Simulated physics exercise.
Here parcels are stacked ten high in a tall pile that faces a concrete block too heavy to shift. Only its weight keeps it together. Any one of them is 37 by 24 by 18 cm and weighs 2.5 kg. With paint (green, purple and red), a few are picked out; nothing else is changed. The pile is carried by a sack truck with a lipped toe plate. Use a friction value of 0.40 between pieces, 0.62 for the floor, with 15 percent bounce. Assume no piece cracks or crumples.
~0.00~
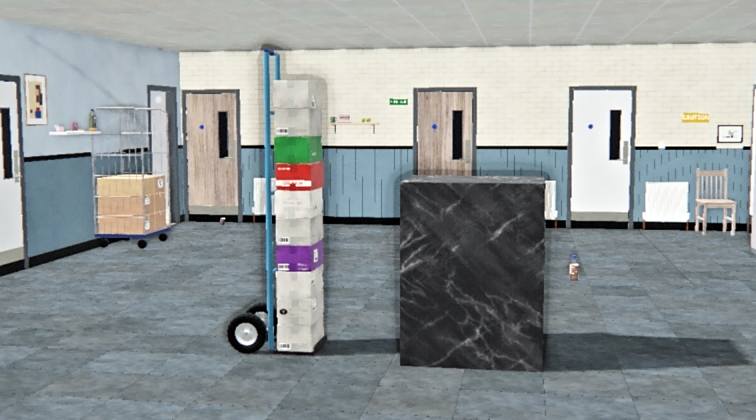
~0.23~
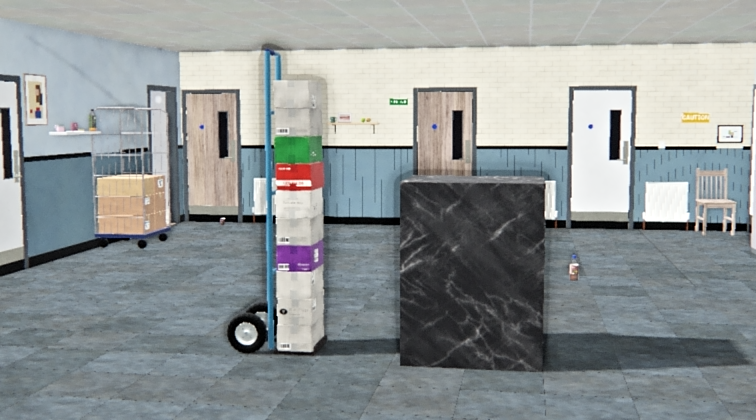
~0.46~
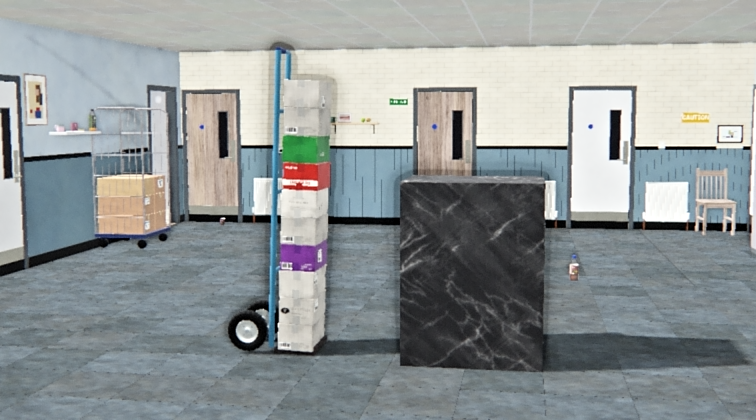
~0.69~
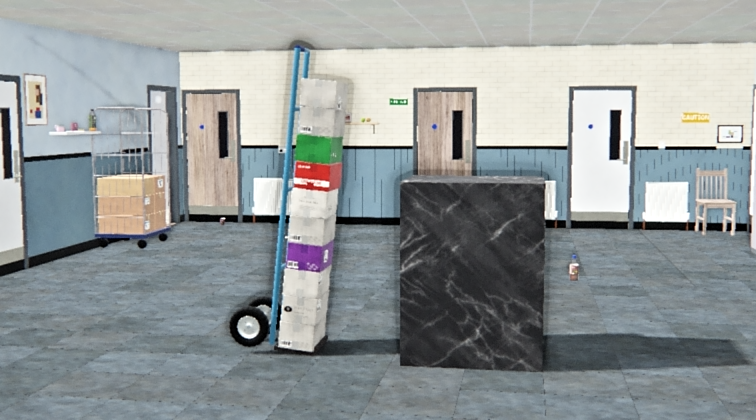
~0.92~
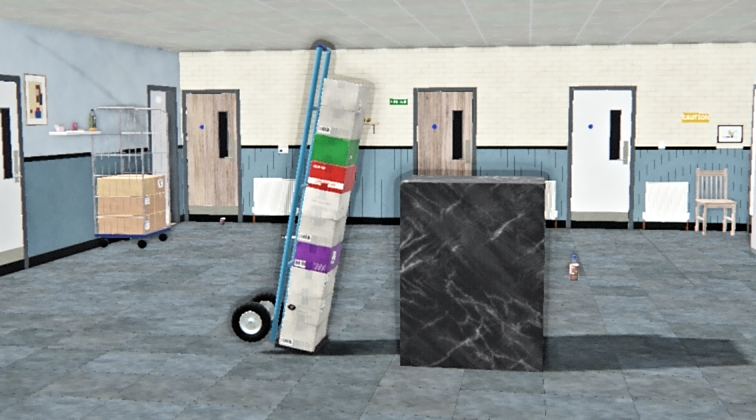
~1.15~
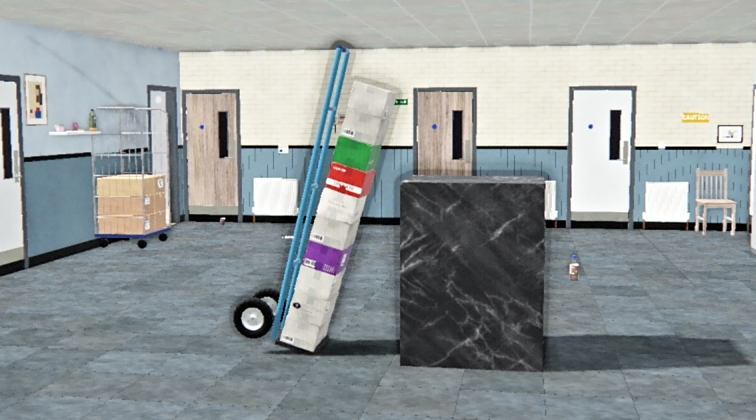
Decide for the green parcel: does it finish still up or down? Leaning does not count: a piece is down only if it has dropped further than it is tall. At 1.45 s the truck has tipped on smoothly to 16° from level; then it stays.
It finishes still up.
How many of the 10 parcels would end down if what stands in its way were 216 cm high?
That makes 0 in total.
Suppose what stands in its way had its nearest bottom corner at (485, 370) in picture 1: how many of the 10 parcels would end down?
It would be 5.
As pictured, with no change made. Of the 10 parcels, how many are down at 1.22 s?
0.
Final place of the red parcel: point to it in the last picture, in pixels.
Its centre finishes around pixel (384, 189) in the last picture.
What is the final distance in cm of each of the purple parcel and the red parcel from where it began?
Purple: 30 cm, red: 60 cm.
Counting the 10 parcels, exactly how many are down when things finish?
I count 2.
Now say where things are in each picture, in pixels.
In the first picture (places mark the middle of the side facing us), truck frame (267, 113) 0° forward; green parcel (291, 150); purple parcel (294, 259); red parcel (293, 177); nothing disturbed.
Truck frame (268, 113) 0° forward; green parcel (292, 150), in the second picture.
Truck frame (277, 111) 2° forward; green parcel (300, 149) shifted 56 mm; red parcel (300, 177) shifted 49 mm; 8 disturbed, none down, in the third picture.
Truck frame (292, 109) 6° forward; green parcel (313, 149) leaning 6°; red parcel (312, 177) leaning 6°; steepest lean 6°, the parcel at (299, 311); 10 disturbed, none down, in the fourth picture.
Truck frame (310, 108) 10° forward; green parcel (330, 150) leaning 11°; red parcel (327, 178) leaning 11°; steepest lean 11°, the parcel at (340, 95); 10 disturbed, none down, in the fifth picture.
Truck frame (326, 108) 14° forward; green parcel (352, 153) leaning 17°; red parcel (346, 180) leaning 17°; purple parcel (322, 258) leaning 17°; steepest lean 17°, the parcel at (368, 100); 10 disturbed, none down, in the sixth picture.
After 1.22 s, none of the 10 parcels down, 10 disturbed; green parcel leaning 19°; red parcel leaning 19°.
After 1.34 s, none of the 10 parcels down, 10 disturbed; green parcel leaning 25°, 7 cm lower; red parcel leaning 25°, 6 cm lower.
After 1.60 s, 2 of the 10 parcels down; green parcel leaning 29°, 10 cm lower; purple parcel leaning 29°.
At rest (3.4 s), 2 of the 10 parcels down; green parcel leaning 29°, 10 cm lower; purple parcel leaning 29°; red parcel leaning 29°, 9 cm lower. As the last picture would show them, middles, green parcel near (394, 164), purple parcel near (349, 259).
